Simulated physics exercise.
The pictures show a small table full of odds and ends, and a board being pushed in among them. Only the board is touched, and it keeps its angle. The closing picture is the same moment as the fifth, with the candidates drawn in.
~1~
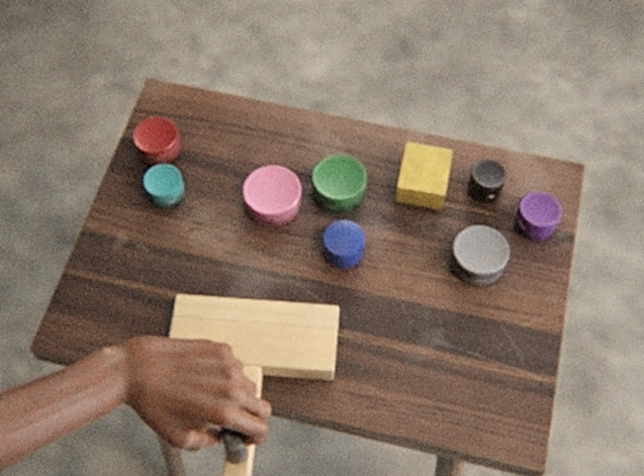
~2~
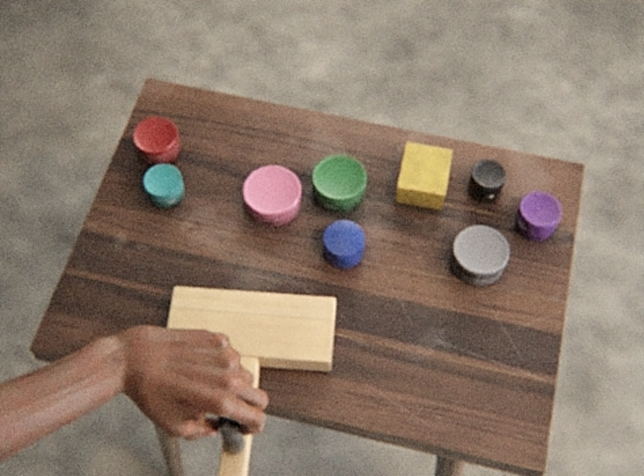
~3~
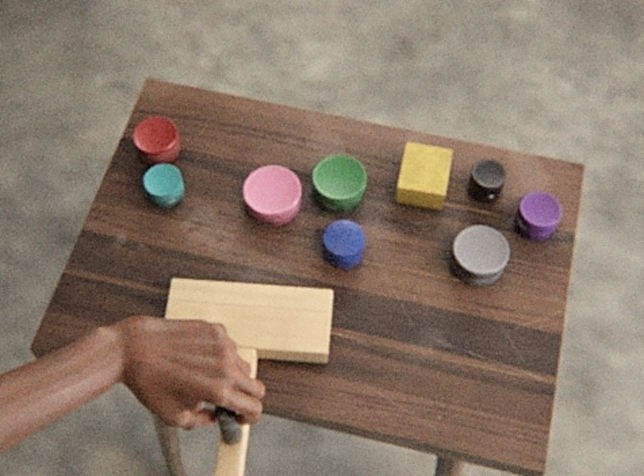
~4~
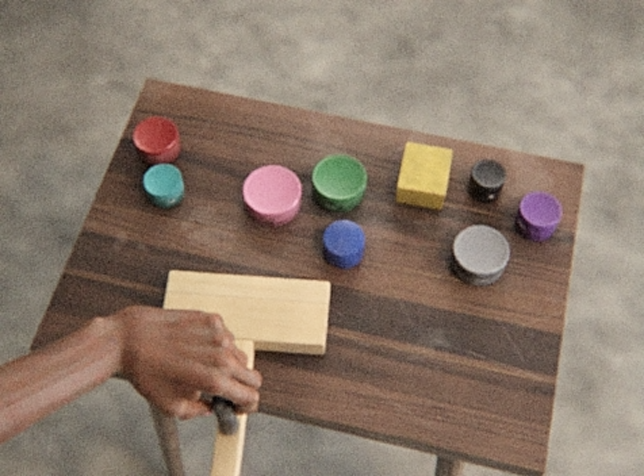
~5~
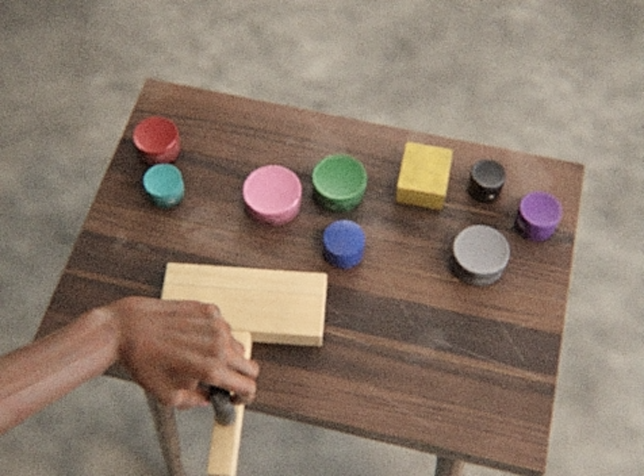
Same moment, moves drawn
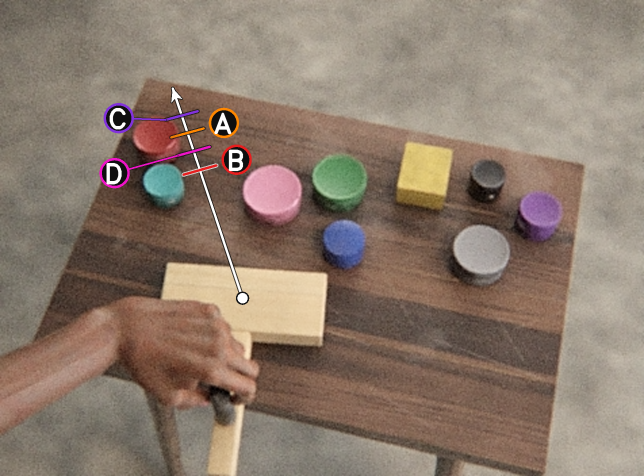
A hand slowly pushes a pale board slightly up the table below colorful tubs.
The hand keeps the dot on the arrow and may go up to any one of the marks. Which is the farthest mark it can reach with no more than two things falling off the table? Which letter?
Mark C.
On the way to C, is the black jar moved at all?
No.
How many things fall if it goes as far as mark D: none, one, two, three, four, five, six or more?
By then, none.
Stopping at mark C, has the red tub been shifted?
Yes.
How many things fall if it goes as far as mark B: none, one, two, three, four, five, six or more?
In all, none.
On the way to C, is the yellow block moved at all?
No.
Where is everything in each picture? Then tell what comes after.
The first frame shows turquoise tub (165, 186); yellow block (424, 176); board (253, 332).
The second frame shows board (250, 324); purple jar (538, 216).
The third frame shows board (248, 315); green jar (339, 183).
The fourth frame shows board (245, 307); grey jar (479, 256).
The fifth frame shows board (243, 299); turquoise tub (165, 186); yellow block (424, 176); black jar (487, 181).
On the copy, A at (188, 133); B at (199, 170); C at (182, 115); D at (194, 151); the arrow from (243, 298) to (172, 88); the white dot at (243, 298).
On C. First, board (220, 234); pink tub (272, 185); purple jar (538, 216).
Then, board (199, 170); red tub (155, 99); pink tub (272, 126).
Finally, board (184, 123); red tub over the edge; pink tub over the edge; two fallen.
By contrast, A is within the limit but short; B is within the limit but short; D is within the limit but short.
